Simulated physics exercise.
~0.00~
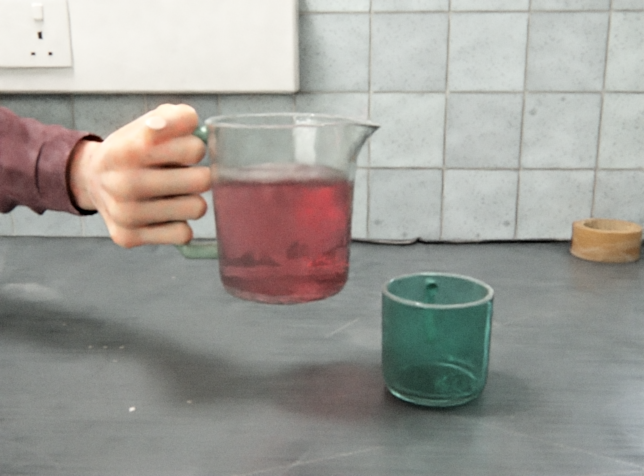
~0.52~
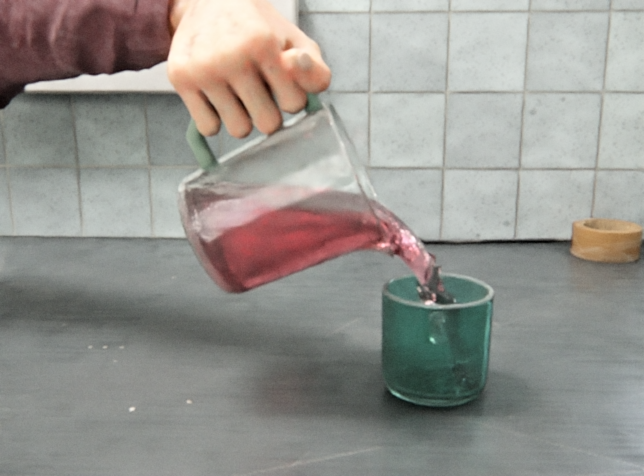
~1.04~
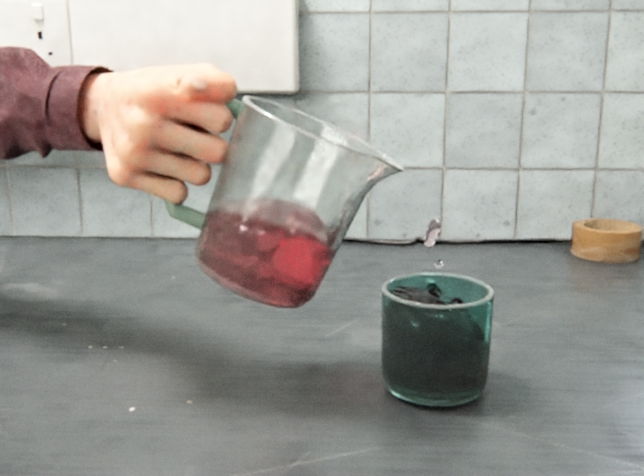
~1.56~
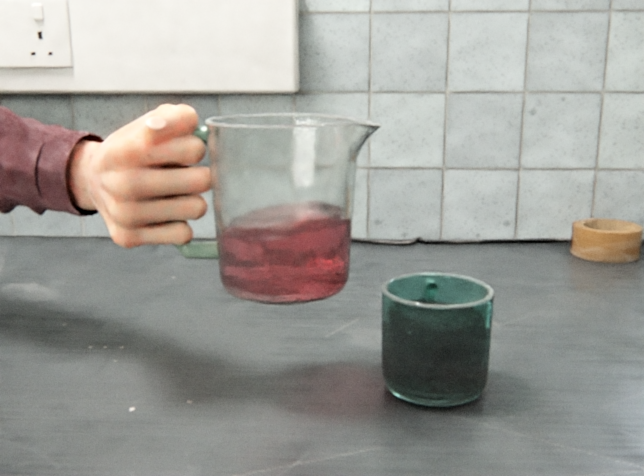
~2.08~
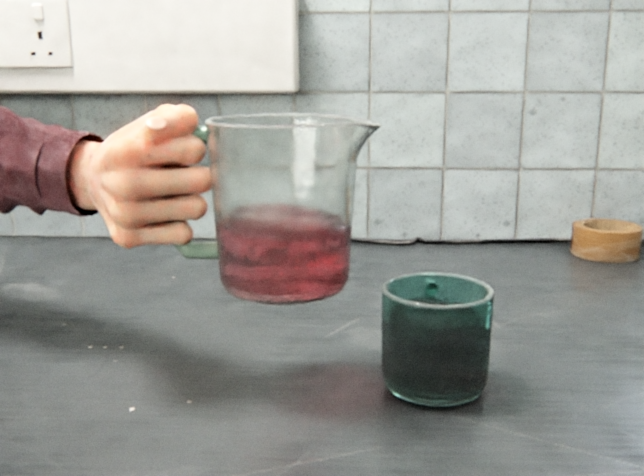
On a dark grey worktop in front of pale blue-grey wall tiles, seen from the side by a still camera, a hand in a maroon sleeve holds a clear jug of red liquid by its green handle. A green, see-through mug stands empty to the lower right, with a small wooden ring behind it at the far right. The hand tips the jug steeply to the right, and a stream runs from its spout into the mug. The jug then swings back as the last drops fall, and ends upright and still, roughly half full, beside the mug, now dark with liquid.
